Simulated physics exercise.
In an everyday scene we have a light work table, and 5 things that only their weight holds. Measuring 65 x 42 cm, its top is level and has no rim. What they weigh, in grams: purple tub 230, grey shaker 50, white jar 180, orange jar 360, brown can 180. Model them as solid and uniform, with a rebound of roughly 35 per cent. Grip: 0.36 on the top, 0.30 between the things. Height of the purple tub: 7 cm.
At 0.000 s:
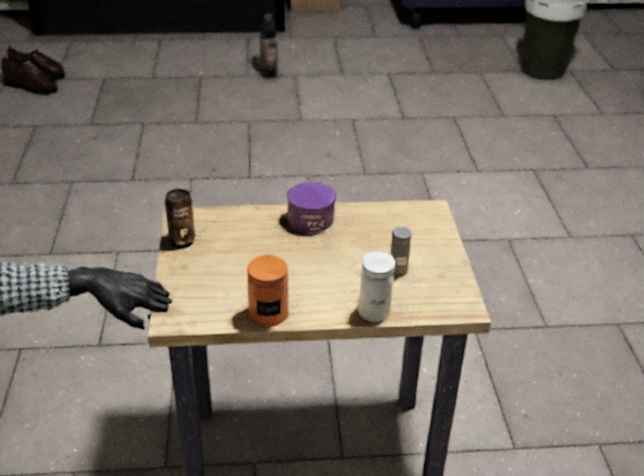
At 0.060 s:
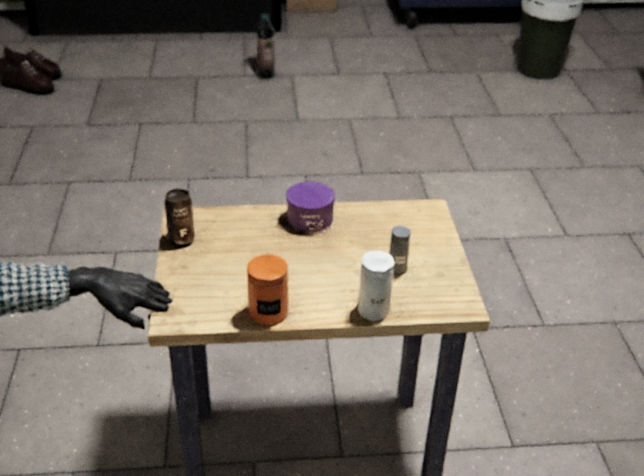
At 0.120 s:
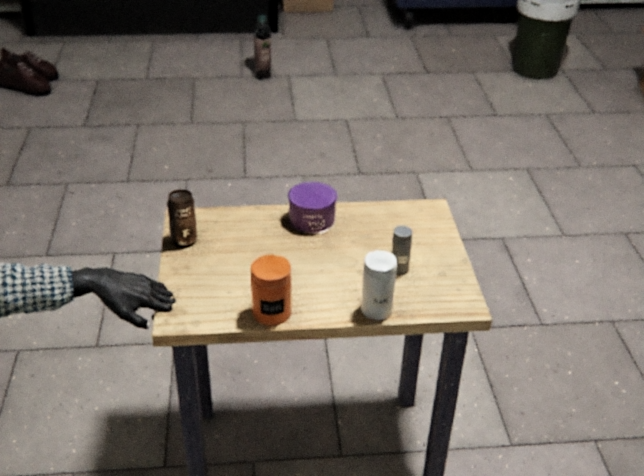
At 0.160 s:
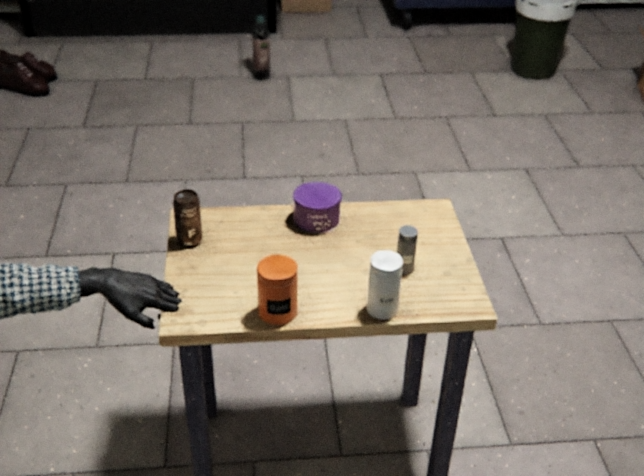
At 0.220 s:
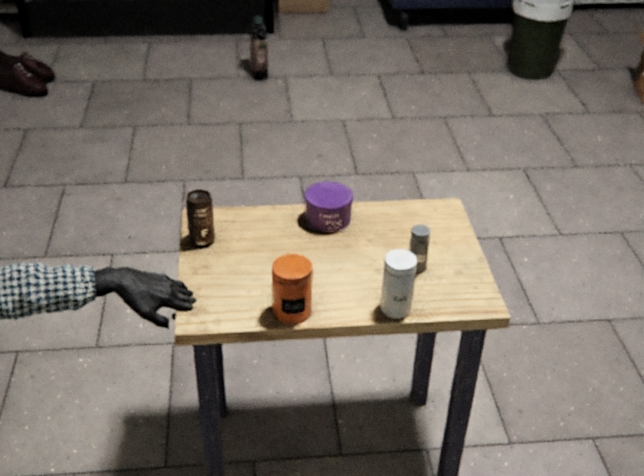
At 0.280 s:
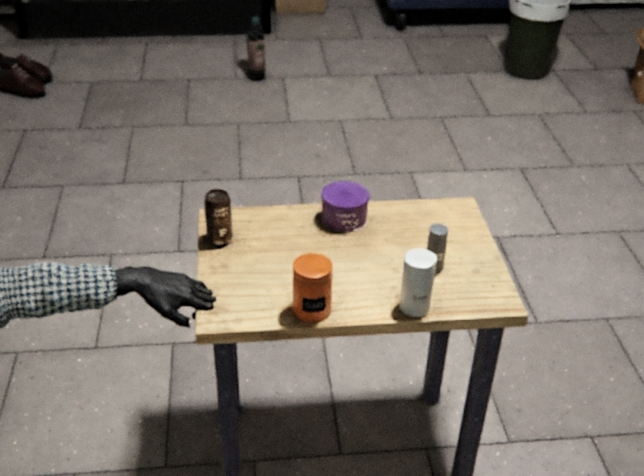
A dark-gloved hand in a checked sleeve rests at the left edge of a light wooden table, seen from above and in front on a grey paved floor. On top stand a brown can at back left, a purple tub at back centre, an orange jar and a white jar nearer the front, and a small grey shaker at right. The table slides slowly, then faster, a short way right, the hand and containers moving with it, while the view shifts very slightly.
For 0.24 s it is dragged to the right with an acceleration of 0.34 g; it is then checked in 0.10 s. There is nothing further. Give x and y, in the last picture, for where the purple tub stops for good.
It stops near (391, 205) in the last picture.
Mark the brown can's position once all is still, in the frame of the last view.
In the last picture it sits around (268, 216).
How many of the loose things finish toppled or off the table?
The answer is 0.
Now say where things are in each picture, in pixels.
Purple tub (311, 208); grey shaker (400, 252), in the first picture.
Orange jar (268, 290); brown can (180, 218), in the second picture.
Table along by 1 cm; grey shaker (401, 250); white jar (379, 286), in the third picture.
Table along by 2 cm; orange jar (278, 290); brown can (188, 219), in the fourth picture.
Table along by 4 cm; grey shaker (419, 249); white jar (398, 284), in the fifth picture.
Table along by 8 cm; purple tub (345, 207); orange jar (312, 287), in the sixth picture.
After 0.38 s, table along by 13 cm; brown can slid 2 cm.
After 0.48 s, table along by 13 cm; purple tub slid 5 cm near (389, 205); brown can slid 5 cm; grey shaker slid 5 cm.
At rest (1.1 s), not toppled but over 5 cm from the start, purple tub, grey shaker, white jar and brown can; orange jar in place, give or take 5 cm. Seen from the same camera at the end, purple tub near (391, 205).
